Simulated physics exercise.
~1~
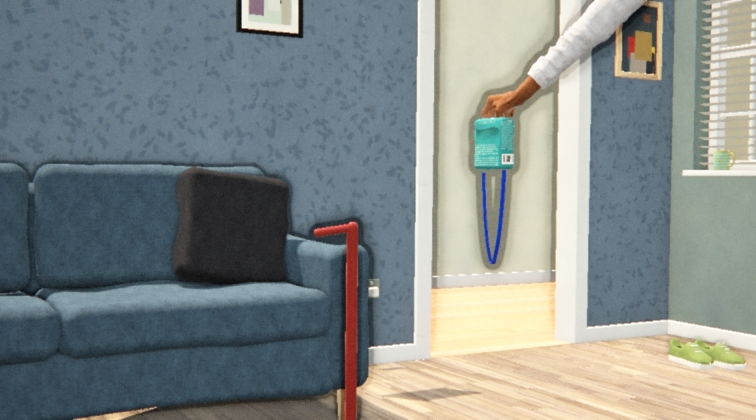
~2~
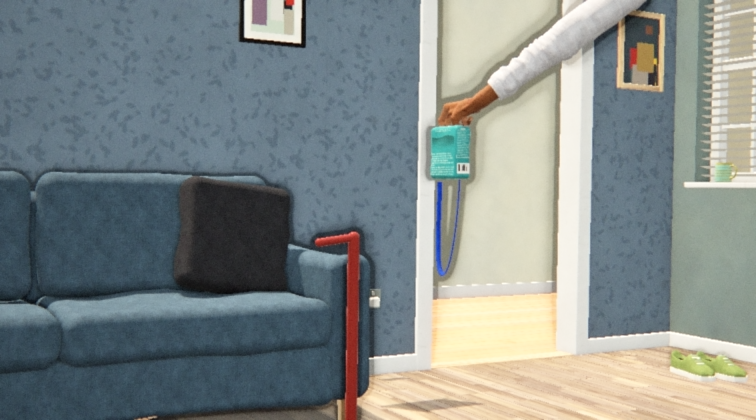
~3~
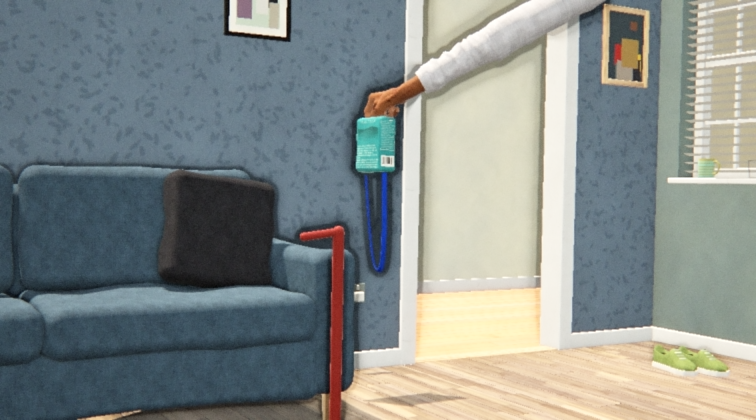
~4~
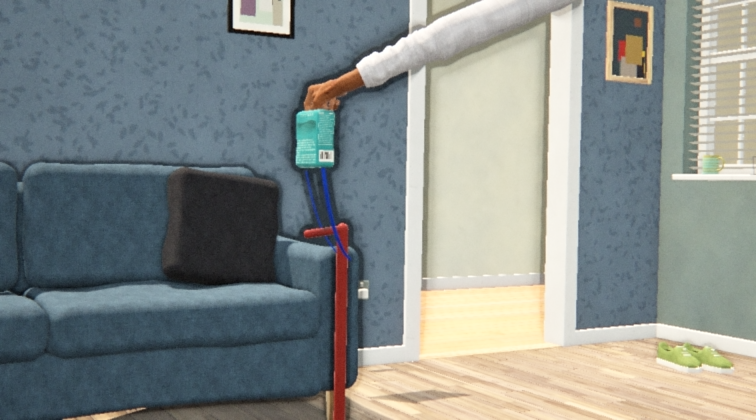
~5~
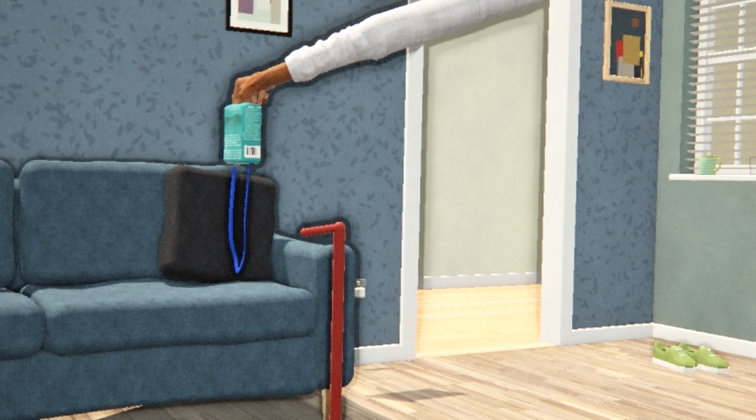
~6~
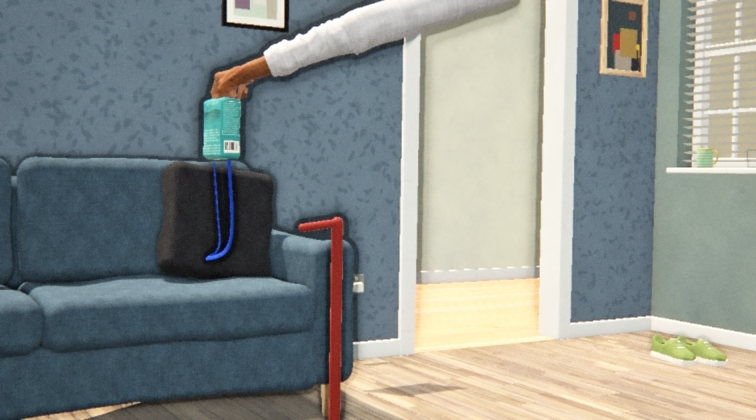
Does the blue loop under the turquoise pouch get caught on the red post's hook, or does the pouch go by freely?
The turquoise pouch goes by freely, and its blue loop ends up hanging clear to the left of the red post.
